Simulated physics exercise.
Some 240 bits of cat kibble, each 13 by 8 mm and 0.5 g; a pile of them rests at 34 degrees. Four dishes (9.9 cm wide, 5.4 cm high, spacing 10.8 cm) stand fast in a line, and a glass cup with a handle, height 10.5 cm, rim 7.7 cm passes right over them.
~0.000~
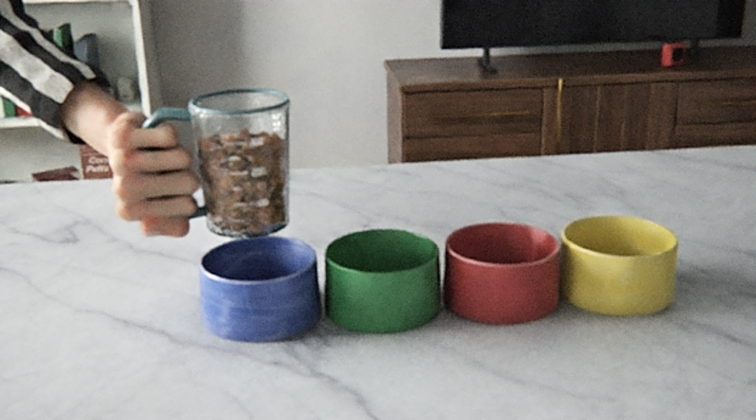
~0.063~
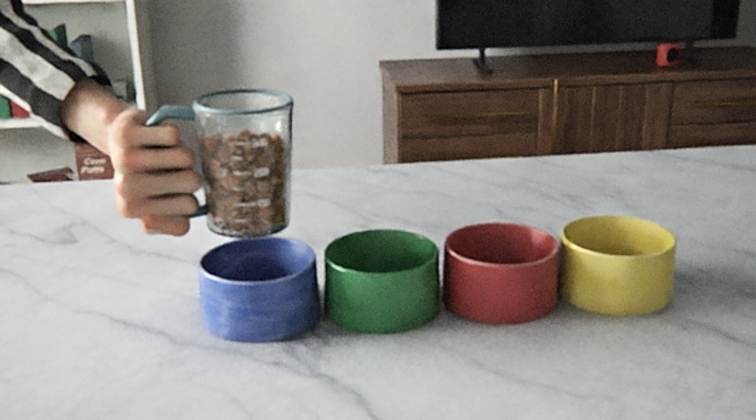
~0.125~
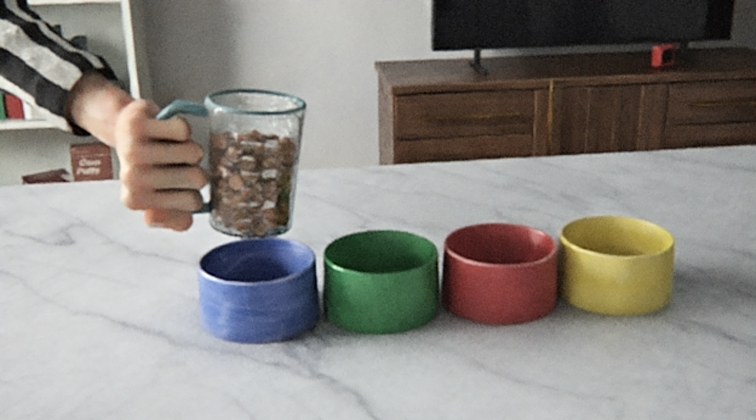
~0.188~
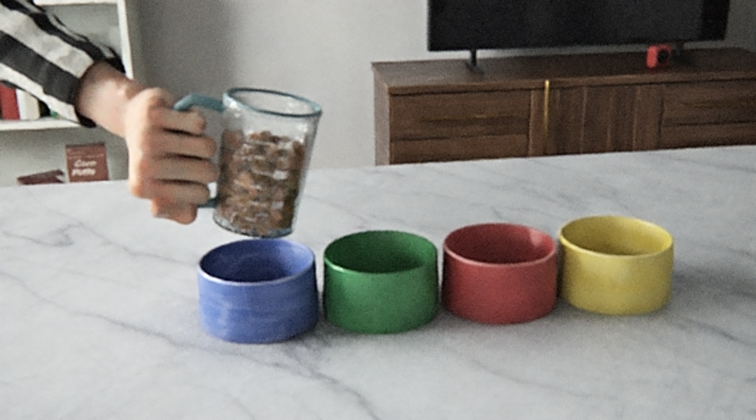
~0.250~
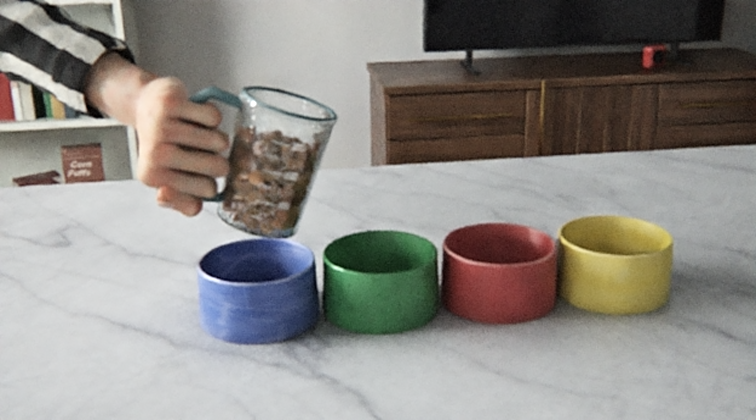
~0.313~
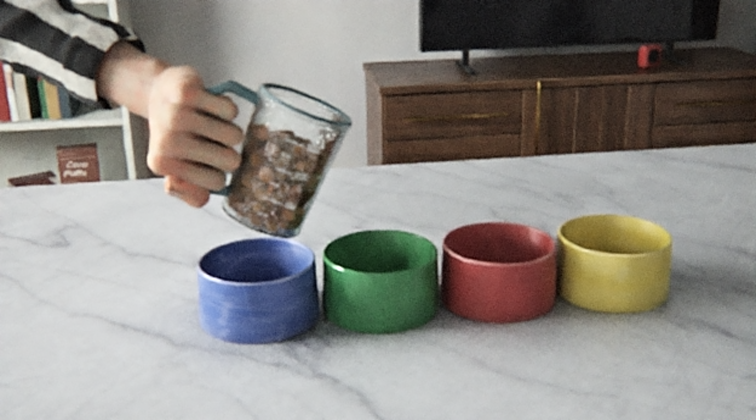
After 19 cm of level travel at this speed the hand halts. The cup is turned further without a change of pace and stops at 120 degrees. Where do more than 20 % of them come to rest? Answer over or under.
Red over, blue under, green under, yellow under, counter under.
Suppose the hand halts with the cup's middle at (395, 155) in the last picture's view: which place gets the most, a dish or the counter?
The winner: Red.
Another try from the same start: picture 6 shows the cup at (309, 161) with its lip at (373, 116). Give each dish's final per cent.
Red 90, blue 0, green 0, yellow 0.
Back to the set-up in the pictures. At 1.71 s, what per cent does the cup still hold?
Some 5 per cent of the load.
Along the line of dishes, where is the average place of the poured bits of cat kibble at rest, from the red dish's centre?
About 2 cm to its right.
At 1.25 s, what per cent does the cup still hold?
About 90 per cent.
Then, at 0.87 s, tilt 76 degrees; cup holds 100 %.
Then, at 1.25 s, tilt 112 degrees; cup holds 90 %, red 10 %.
Then, at 1.71 s, tilt 120 degrees; cup holds 5 %, red 85 %, yellow 5 %.
At rest (2.4 s), red 90 %, blue 0 %, green 0 %, yellow 5 %, counter 10 %.
